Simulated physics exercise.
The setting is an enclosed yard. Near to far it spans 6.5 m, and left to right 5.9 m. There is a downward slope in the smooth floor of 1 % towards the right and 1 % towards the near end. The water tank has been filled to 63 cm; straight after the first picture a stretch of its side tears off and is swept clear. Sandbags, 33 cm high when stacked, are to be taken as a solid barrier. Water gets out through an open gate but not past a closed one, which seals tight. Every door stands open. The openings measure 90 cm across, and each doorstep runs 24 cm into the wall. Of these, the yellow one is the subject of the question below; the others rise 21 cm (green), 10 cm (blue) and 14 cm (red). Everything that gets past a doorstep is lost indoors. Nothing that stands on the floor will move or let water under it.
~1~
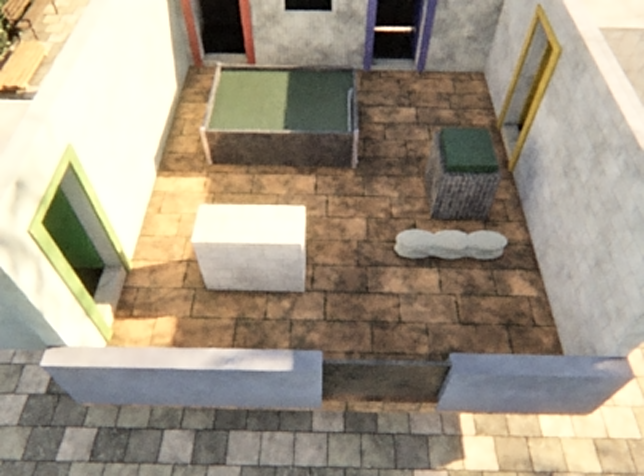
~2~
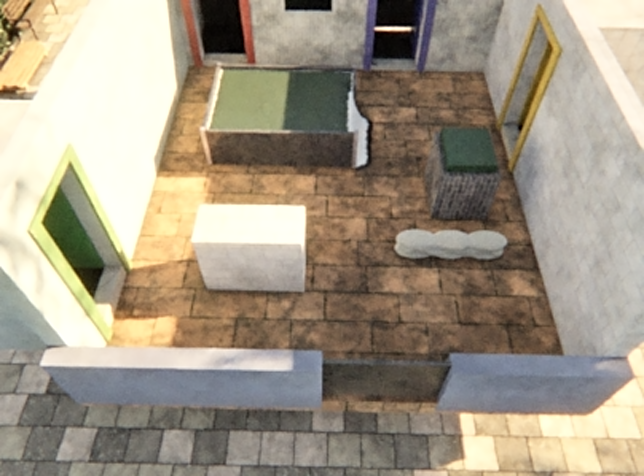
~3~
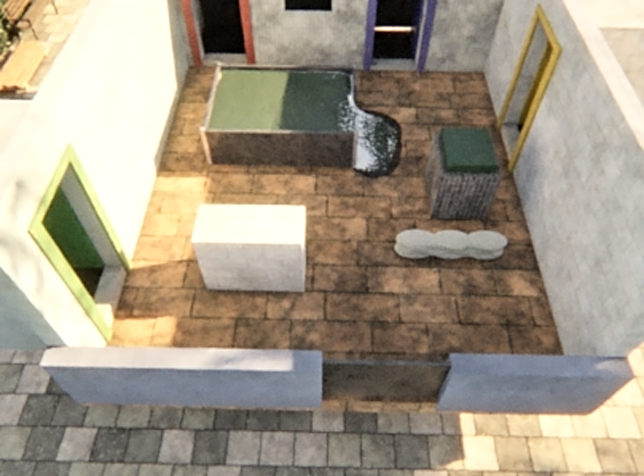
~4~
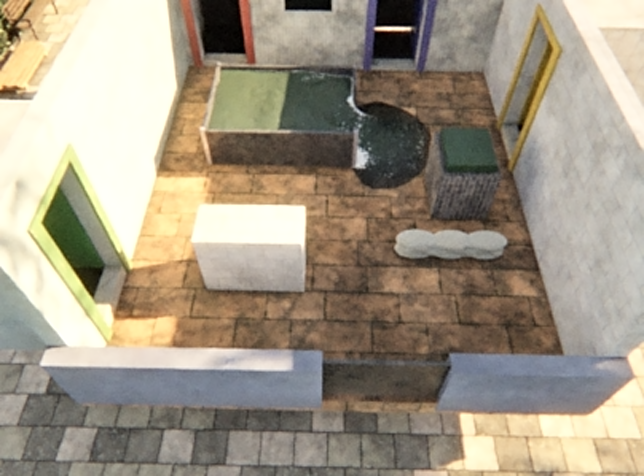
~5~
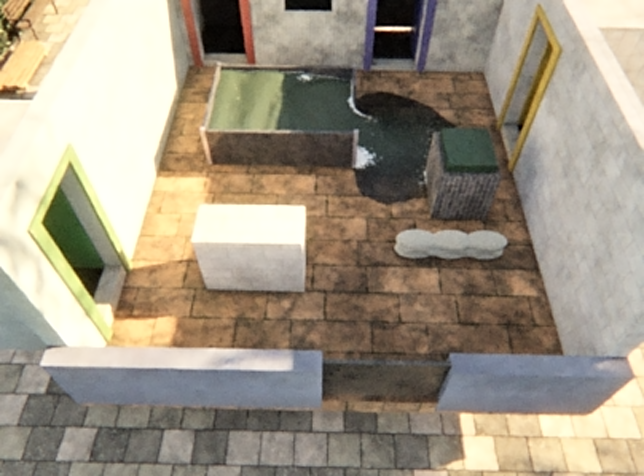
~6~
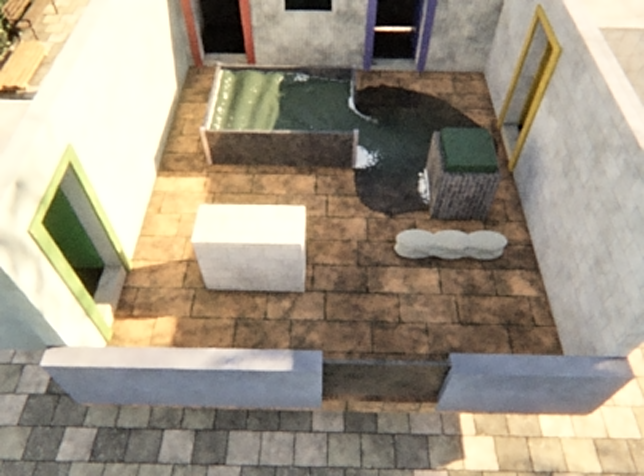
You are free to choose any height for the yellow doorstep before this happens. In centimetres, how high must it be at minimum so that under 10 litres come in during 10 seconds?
At least 34 cm or so.
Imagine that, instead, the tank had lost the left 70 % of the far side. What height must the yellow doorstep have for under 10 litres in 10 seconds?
Then roughly 10.5 cm.
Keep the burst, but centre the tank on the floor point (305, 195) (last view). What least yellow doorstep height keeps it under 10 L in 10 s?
Close to 10.0 cm would do it.
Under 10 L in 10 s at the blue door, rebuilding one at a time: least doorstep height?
The blue one would have to be about 5.5 cm high.
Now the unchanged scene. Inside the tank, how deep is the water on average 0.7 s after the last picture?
Around 42 cm on average.
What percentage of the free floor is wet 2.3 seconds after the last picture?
Approximately 40 %.
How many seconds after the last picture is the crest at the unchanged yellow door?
Roughly 1.4 s.
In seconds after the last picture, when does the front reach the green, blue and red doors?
Green: 4.5 s; blue: 0.7 s; red: 3.8 s.
Then, 0.7 s after the last picture water covers 20 % of the floor, deepest (34 cm) near (364, 151); 26 cm at the yellow door, 31 litres in over its 17 cm doorstep.
Then, 2.3 s after the last picture water covers 40 % of the floor, deepest (32 cm) near (502, 161); 28 cm at the yellow door, 196 litres in over its 17 cm doorstep.
Then, 9.3 s after the last picture water covers 95 % of the floor, deepest (12 cm) near (564, 387); 10 cm at the yellow door, 240 litres in over its 17 cm doorstep.
At the yellow door as built, the water peaked near 35 cm, 1.3 s after the last picture.
Run again over the same 10 s with other heights there, 40 litres in over 28.5 cm, 3 litres over 38 cm. The limit of 10 litres is kept from about 34 cm up.
